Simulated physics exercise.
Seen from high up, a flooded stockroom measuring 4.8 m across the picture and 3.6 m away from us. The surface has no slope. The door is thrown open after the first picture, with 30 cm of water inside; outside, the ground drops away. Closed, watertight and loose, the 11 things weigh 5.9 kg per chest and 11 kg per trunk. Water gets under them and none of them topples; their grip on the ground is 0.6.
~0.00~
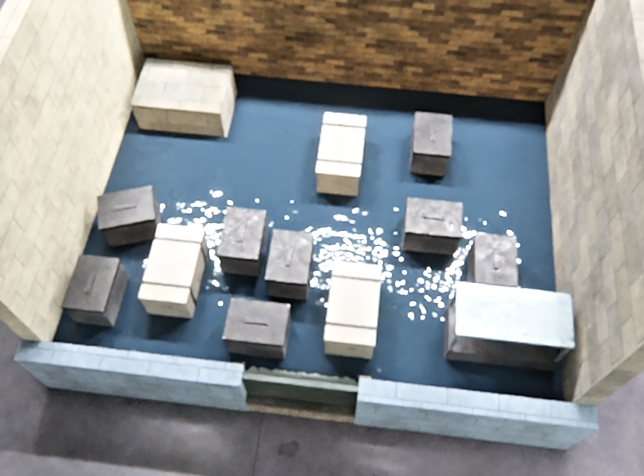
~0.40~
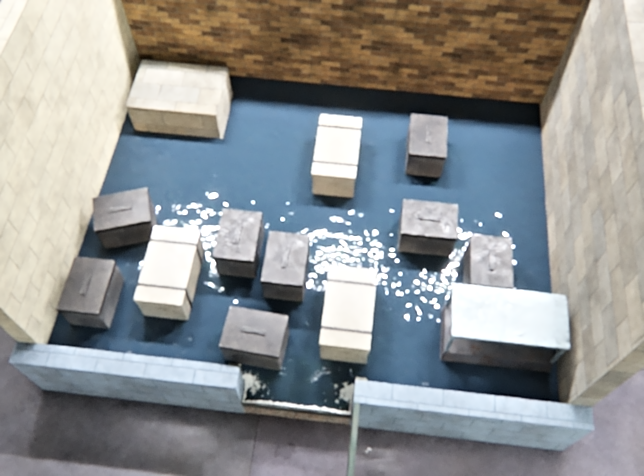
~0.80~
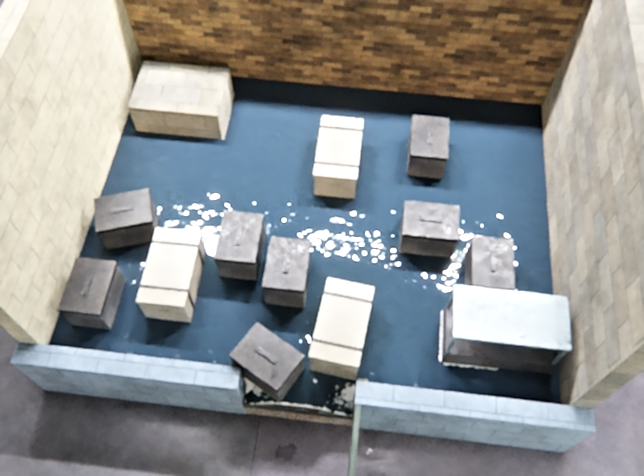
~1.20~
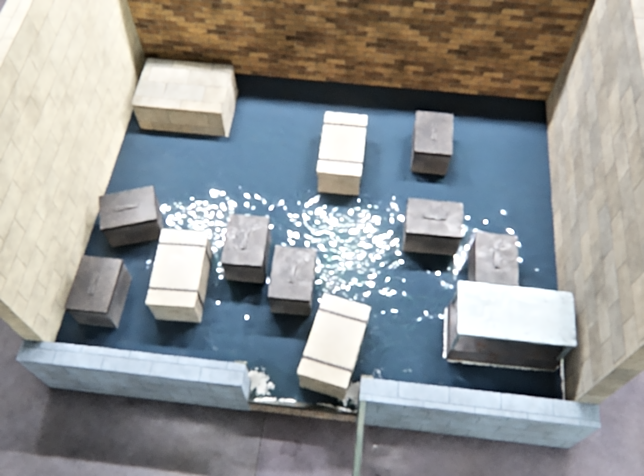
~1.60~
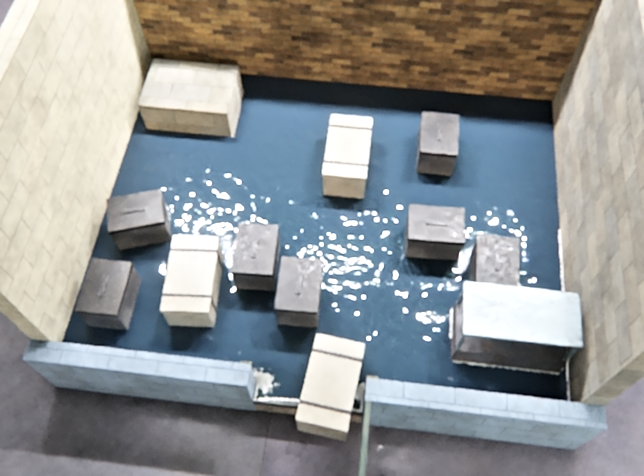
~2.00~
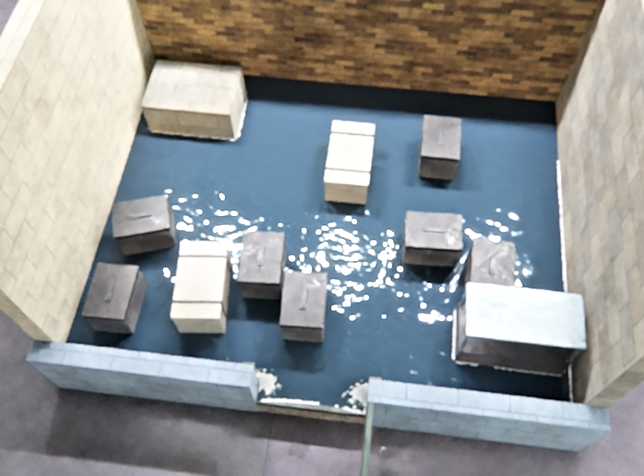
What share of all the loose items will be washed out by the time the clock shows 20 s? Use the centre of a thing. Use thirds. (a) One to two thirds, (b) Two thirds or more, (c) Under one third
b.
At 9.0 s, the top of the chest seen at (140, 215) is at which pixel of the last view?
Somewhere around (153, 264), I'd say.
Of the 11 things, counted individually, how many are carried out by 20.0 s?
9.
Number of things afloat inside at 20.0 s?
2 at that moment.
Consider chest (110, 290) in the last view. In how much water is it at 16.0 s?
Roughly 13 cm.
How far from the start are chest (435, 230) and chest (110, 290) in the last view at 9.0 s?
First named - gone out; second named - 60 cm.
After 4.0 s 3 of 11 are out; 8 afloat.
After 9.0 s 6 of 11 are out; 5 afloat.
After 16.0 s 8 of 11 are out; 3 afloat.
After 20.0 s 9 of 11 are out; 2 afloat.
